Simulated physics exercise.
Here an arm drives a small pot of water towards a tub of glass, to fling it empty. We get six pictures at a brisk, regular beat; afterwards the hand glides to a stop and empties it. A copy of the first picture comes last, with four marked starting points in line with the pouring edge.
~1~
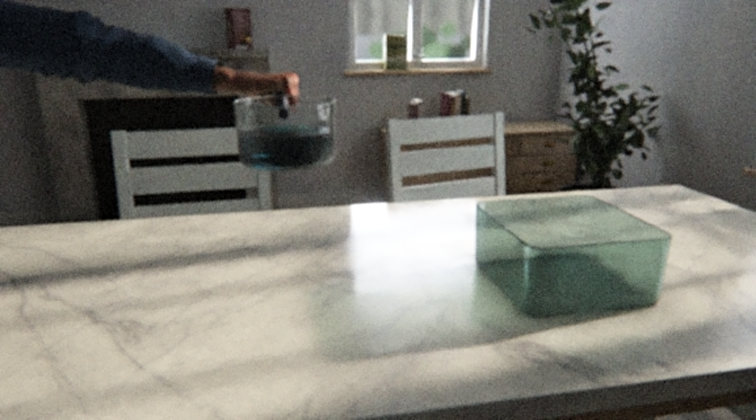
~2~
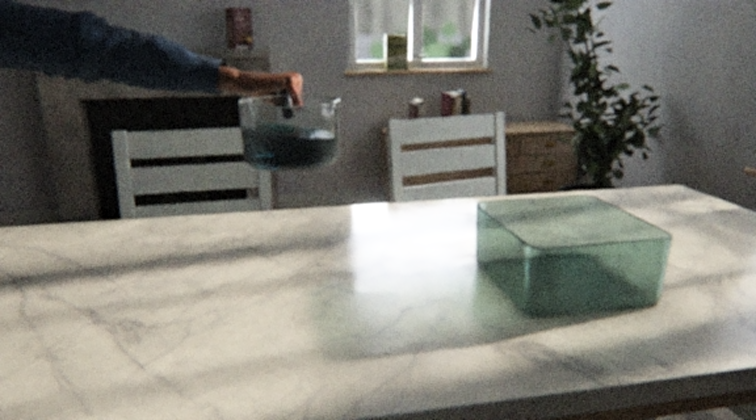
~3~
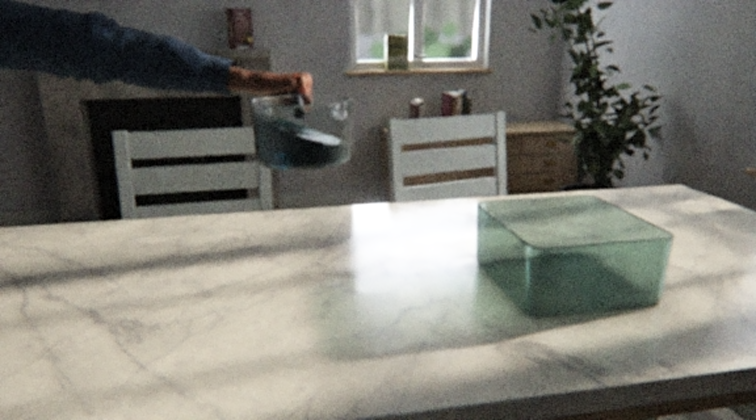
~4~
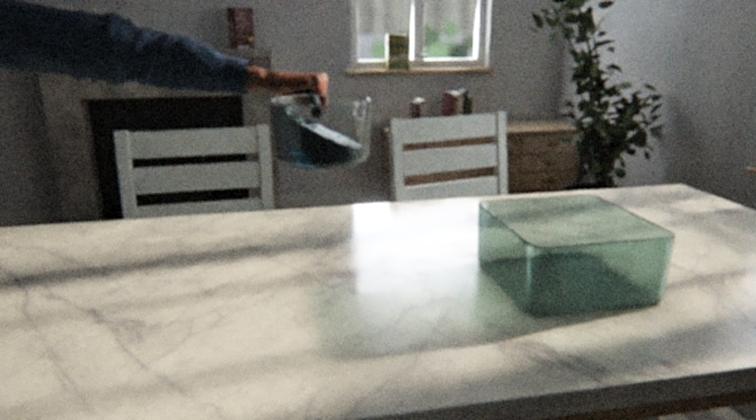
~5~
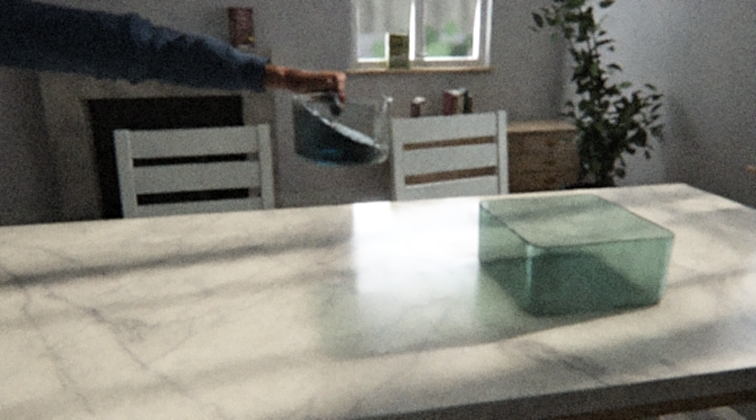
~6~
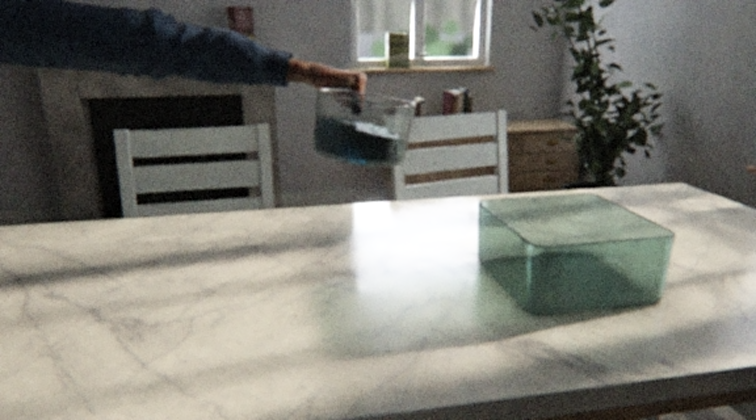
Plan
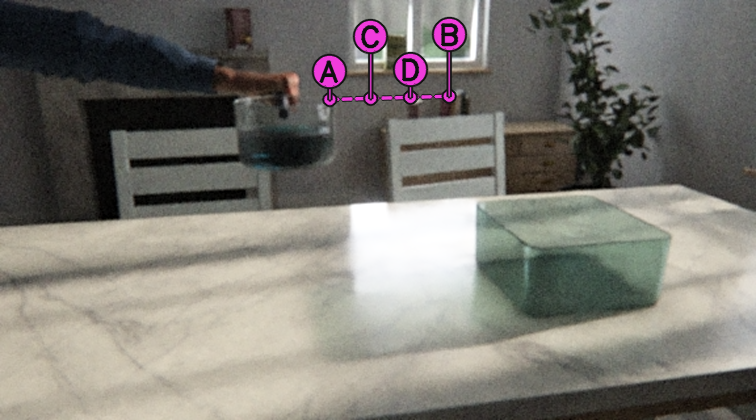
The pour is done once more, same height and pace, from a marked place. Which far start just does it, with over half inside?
C.
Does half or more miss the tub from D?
No.
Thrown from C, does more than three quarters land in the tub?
No.
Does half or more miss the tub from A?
Yes, it does.
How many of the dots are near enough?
Three of them.
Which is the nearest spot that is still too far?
Here it is spot A.
On the marked copy, A at (329, 99); B at (449, 96); C at (370, 98); D at (410, 97).
For spot A, about 36 % lands in the tub, 59 % falls short and 5 % goes beside or beyond.
For spot B, about 79 % lands in the tub, 3 % falls short and 18 % goes beside or beyond.
For spot C, about 62 % lands in the tub, 32 % falls short and 6 % goes beside or beyond.
For spot D, about 92 % lands in the tub, 5 % falls short and 4 % goes beside or beyond.
